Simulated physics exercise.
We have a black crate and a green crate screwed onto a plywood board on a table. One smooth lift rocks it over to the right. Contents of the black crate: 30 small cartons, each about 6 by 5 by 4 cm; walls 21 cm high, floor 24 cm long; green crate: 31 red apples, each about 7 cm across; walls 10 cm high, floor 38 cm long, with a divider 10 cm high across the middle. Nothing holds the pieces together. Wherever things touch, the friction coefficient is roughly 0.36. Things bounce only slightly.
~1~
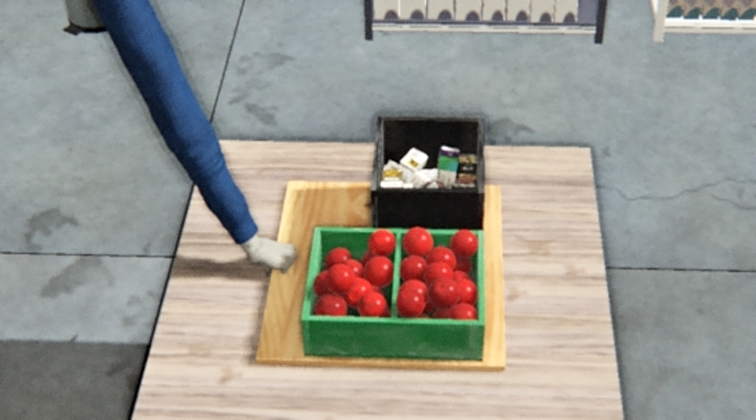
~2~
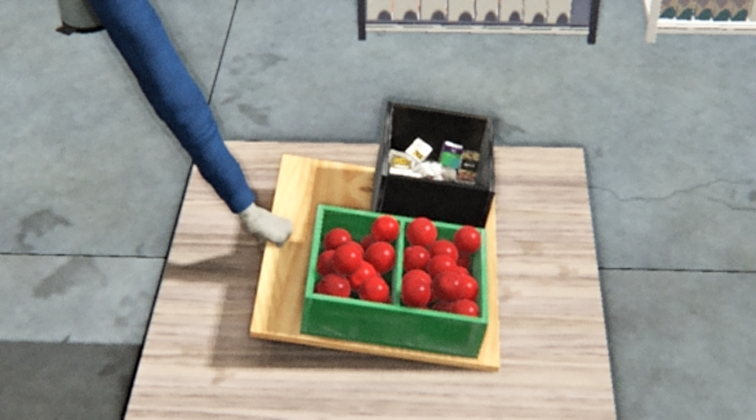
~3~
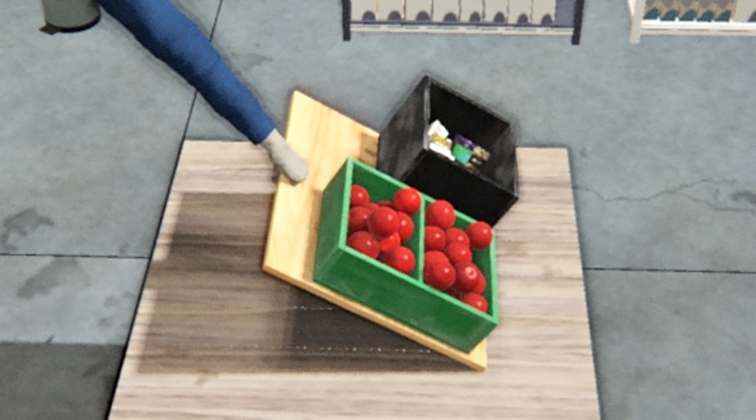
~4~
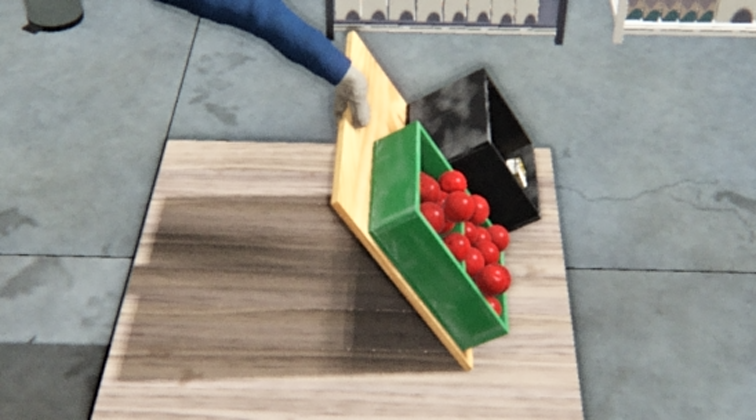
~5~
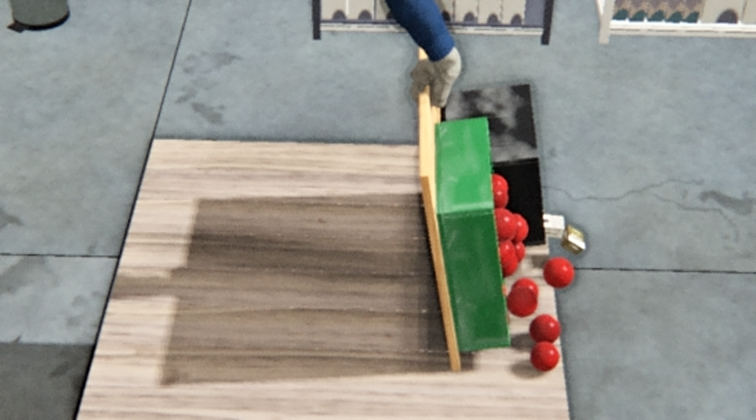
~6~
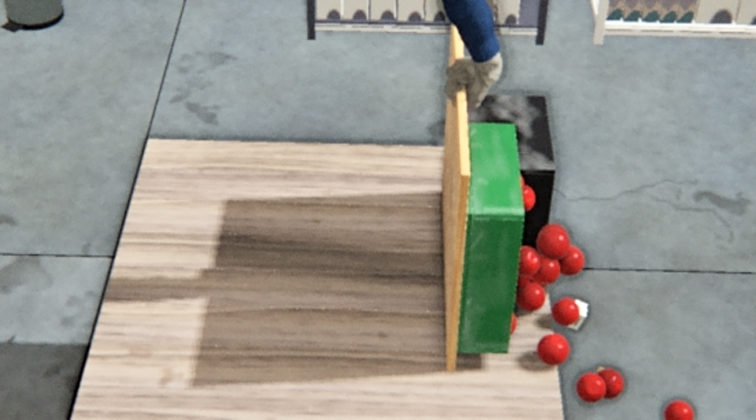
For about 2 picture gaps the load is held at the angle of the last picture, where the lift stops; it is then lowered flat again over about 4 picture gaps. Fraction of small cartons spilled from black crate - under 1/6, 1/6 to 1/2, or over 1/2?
Under 1/6.
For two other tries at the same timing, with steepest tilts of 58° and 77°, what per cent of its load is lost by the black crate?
It'd be 0 per cent the first time and 0 per cent the second time.
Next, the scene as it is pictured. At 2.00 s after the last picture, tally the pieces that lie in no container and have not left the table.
Estimated count: 3.
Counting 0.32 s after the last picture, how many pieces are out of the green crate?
At that moment the green crate count out stands near 20.
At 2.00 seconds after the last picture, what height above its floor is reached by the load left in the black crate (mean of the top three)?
It reaches close to 16 cm.
Then, 0.32 s after the last picture, tilt 90°; the black crate is down by 2 of 30 and the green crate is down by 21 of 31.
Then, 0.72 s after the last picture, tilt 76°; the black crate is down by 2 of 30 and the green crate is down by 23 of 31.
Then, 1.28 s after the last picture, tilt 4°; the black crate is down by 2 of 30 and the green crate is down by 23 of 31.
Final count (2.00 s after the last picture), the black crate is down by 2 of 30 and the green crate is down by 23 of 31. Asked share, 2 of 30, 7 per cent.
